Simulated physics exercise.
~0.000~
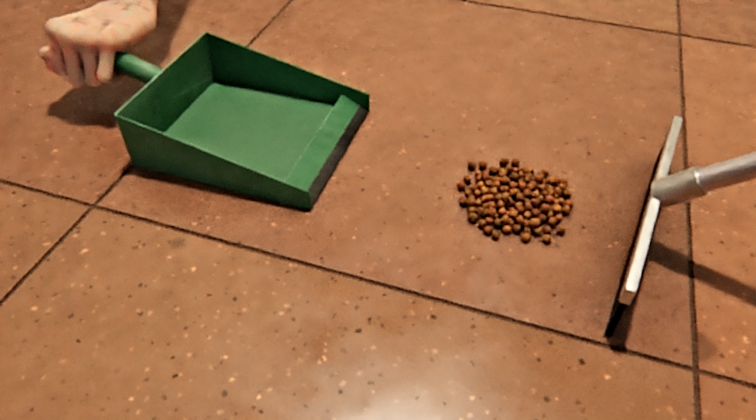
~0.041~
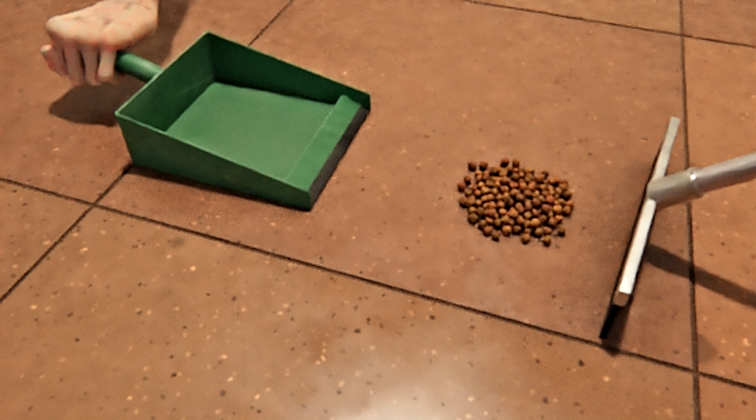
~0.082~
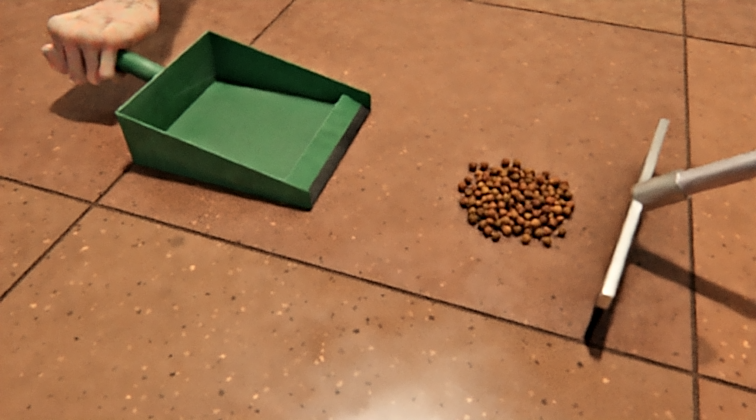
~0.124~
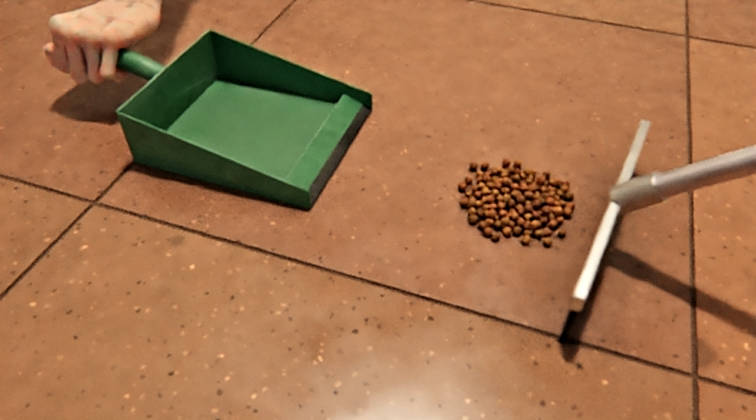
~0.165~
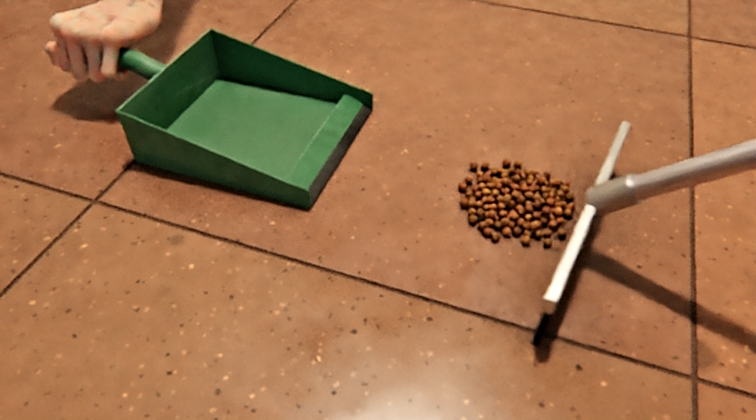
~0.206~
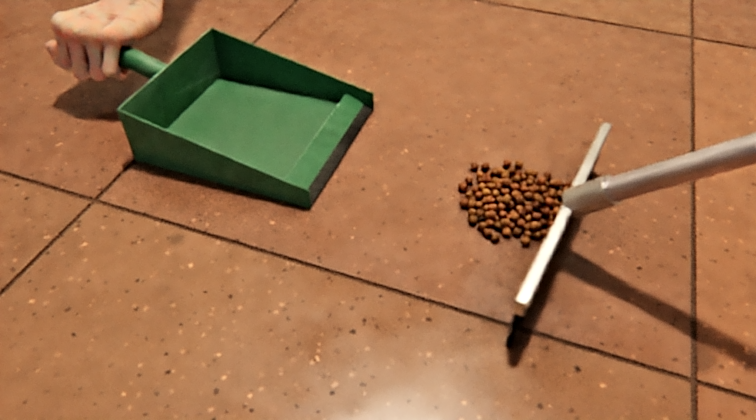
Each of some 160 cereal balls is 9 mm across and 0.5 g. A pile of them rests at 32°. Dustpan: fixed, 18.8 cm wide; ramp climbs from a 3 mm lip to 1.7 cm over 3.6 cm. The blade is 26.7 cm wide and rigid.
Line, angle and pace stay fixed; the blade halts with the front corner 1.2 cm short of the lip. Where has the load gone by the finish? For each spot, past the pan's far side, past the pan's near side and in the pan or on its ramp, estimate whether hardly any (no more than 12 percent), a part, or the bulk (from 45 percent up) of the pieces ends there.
Far side: Hardly any. Near side: A part. Pan: Hardly any.
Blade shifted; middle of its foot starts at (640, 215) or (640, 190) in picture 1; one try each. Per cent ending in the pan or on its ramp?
The two tries give about 5 % and about 5 %.
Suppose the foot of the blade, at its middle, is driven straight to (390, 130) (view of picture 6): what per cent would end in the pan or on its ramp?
I'd expect around 30 per cent.
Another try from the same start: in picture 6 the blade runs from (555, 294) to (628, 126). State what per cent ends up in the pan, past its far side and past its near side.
That ends as pan 10, far 0, and near 10.
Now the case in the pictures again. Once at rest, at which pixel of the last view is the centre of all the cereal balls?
Centre at rest: Approx. (353, 175) px.
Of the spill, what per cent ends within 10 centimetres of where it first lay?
The figure is some 20 percent.
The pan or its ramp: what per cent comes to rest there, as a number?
Around 0 in a hundred.
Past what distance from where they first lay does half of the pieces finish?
Median: Approx. 18 cm.
After 0.42 s, middle of the blade 14 cm from the lip; 0 % over the lip, far side 0 %, near side 5 %.
Then, at 0.57 s, middle of the blade 7 cm from the lip; 0 % over the lip, far side 0 %, near side 20 %.
Then, at 0.84 s, middle of the blade 3 cm from the lip; 0 % over the lip, far side 0 %, near side 25 %.
At rest (1.1 s), far side 0 %, near side 25 %, pan 0 %, in front of the lip or behind the blade 75 %.
